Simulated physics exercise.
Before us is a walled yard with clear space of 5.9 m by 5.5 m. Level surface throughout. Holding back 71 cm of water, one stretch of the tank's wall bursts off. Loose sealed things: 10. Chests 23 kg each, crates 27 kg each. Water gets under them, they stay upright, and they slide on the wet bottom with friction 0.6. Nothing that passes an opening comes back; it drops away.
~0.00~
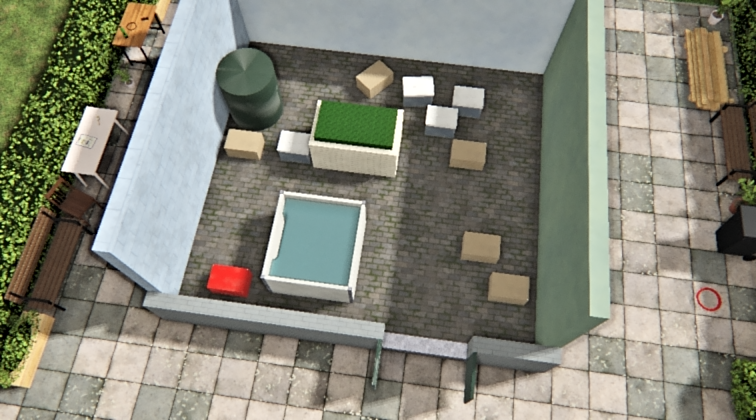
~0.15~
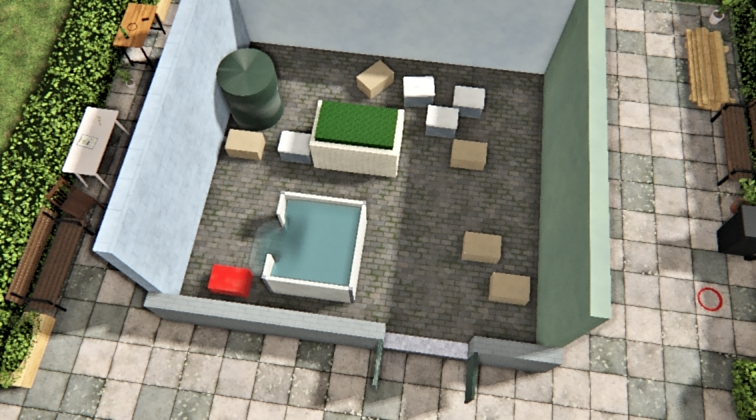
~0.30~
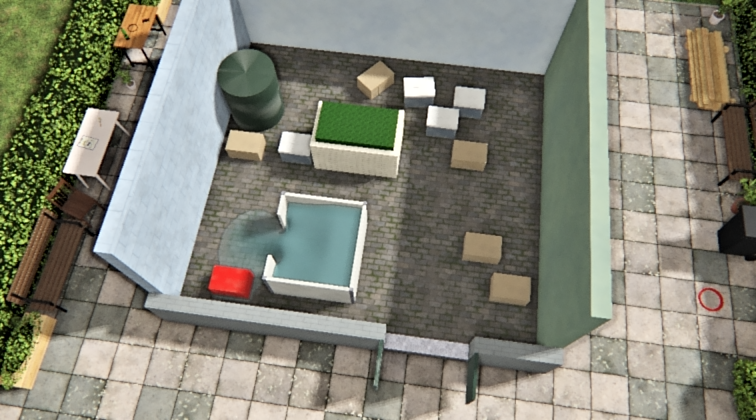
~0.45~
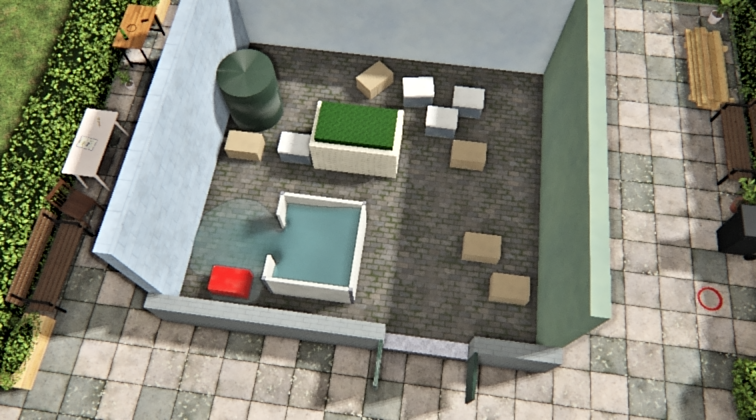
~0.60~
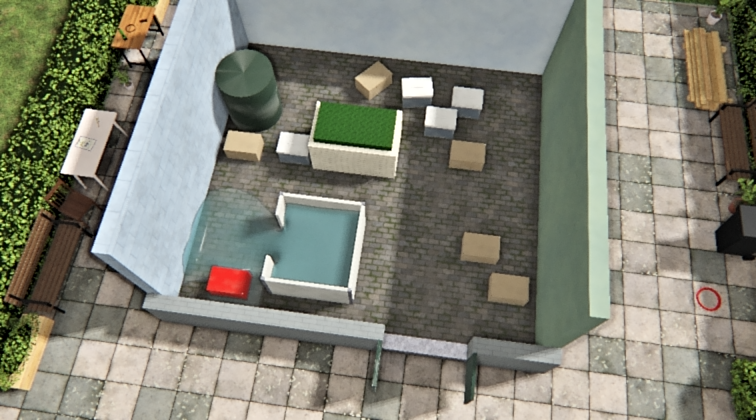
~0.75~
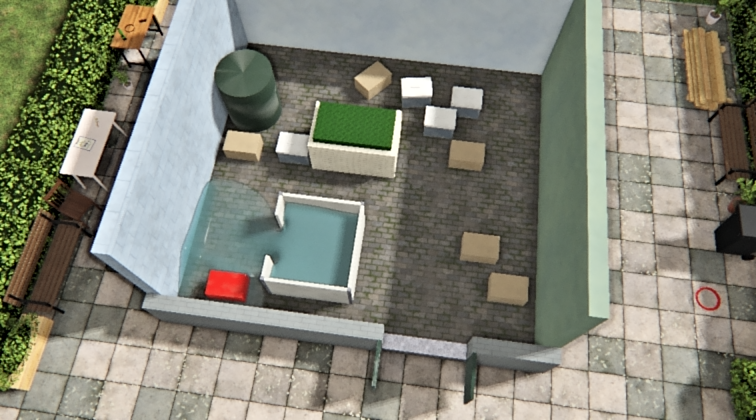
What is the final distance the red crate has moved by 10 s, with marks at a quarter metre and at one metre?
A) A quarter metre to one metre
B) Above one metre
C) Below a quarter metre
(A) A quarter metre to one metre.
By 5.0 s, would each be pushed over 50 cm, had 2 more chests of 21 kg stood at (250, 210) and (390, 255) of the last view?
Respectively: Outside the limit and inside the limit.
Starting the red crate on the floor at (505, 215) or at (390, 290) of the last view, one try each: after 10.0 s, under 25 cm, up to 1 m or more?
Nearly still; nearly still.
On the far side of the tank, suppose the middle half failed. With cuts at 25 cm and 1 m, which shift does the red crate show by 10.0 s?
Then the red crate barely shifts.
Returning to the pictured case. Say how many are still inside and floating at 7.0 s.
Tally: 0 of them.
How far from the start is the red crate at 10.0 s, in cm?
40 centimetres.
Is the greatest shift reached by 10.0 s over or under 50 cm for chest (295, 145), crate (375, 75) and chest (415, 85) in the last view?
The first topped the threshold, the second never reached the threshold, and the third never reached the threshold.
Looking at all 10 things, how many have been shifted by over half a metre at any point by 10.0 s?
I count 2 of them.
After 2.0 s the red crate is near (246, 291), 0.4 m from its start, aground; 0 of 10 are out; 0 afloat.
After 4.5 s the red crate is near (247, 293), 0.4 m from its start, aground; 0 of 10 are out; 0 afloat.
After 7.0 s the red crate is near (247, 293), 0.4 m from its start, aground; 0 of 10 are out; 0 afloat.
After 10.0 s the red crate is near (247, 293), 0.4 m from its start, aground; 0 of 10 are out; 0 afloat.
